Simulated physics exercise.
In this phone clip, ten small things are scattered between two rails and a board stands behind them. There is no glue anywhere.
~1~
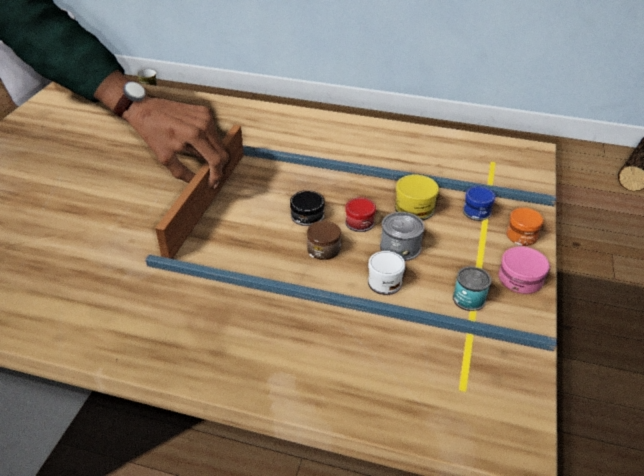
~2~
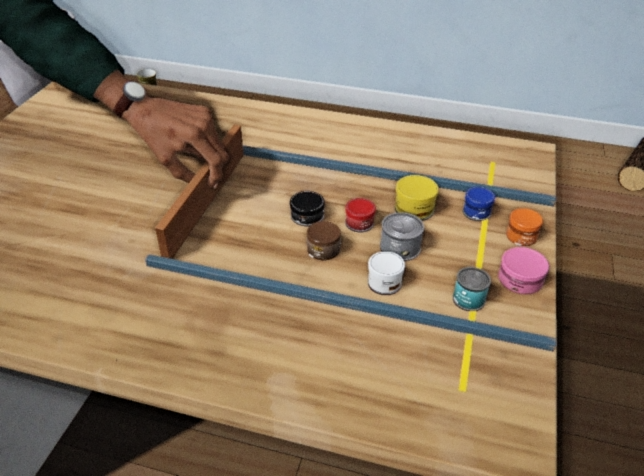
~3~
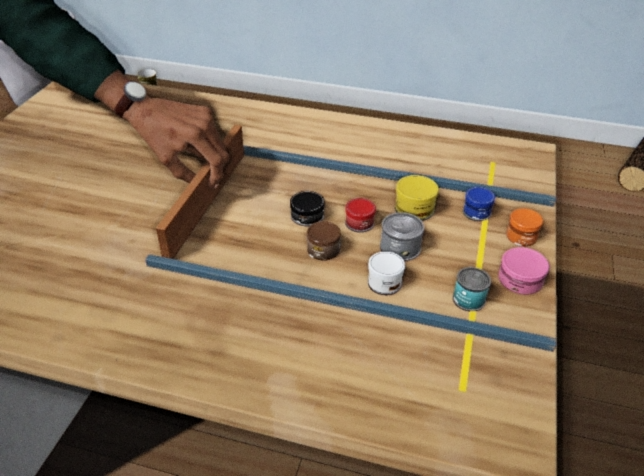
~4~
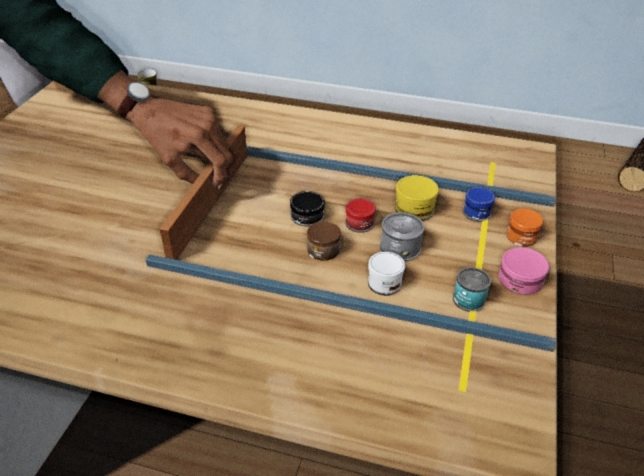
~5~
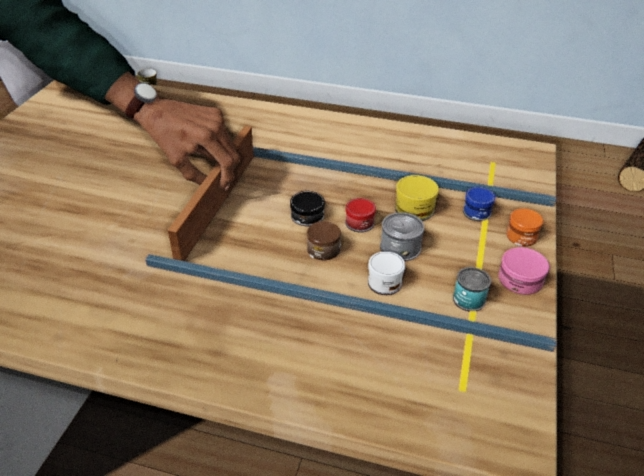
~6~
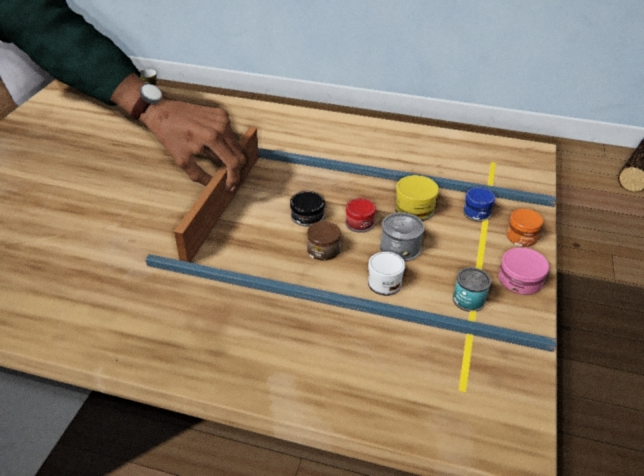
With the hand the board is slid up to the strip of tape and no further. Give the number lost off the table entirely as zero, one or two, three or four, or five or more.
Count off: One, maybe two.
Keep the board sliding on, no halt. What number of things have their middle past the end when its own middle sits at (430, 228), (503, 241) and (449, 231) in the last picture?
The counts are 0, 3 and 0, in that order.
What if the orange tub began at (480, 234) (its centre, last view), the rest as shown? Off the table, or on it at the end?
From that start the object is safe.
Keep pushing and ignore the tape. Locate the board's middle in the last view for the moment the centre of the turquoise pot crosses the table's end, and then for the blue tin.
The middle is at (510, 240) when it's the turquoise pot, and at (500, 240) when it's the blue tin.
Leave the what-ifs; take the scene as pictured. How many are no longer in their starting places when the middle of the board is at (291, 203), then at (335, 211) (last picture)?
Counts: 1, 3.
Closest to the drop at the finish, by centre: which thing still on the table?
That's the blue tin.
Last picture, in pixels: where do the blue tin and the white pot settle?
First object about (542, 211); second object about (494, 298).
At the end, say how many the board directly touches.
4.
Soon after, none off yet; pink tub at rest near (523, 271); orange tub at rest near (524, 228); turquoise pot at rest near (472, 289).
In the end, the number that fall off is one or two; gone, orange tub and pink tub.
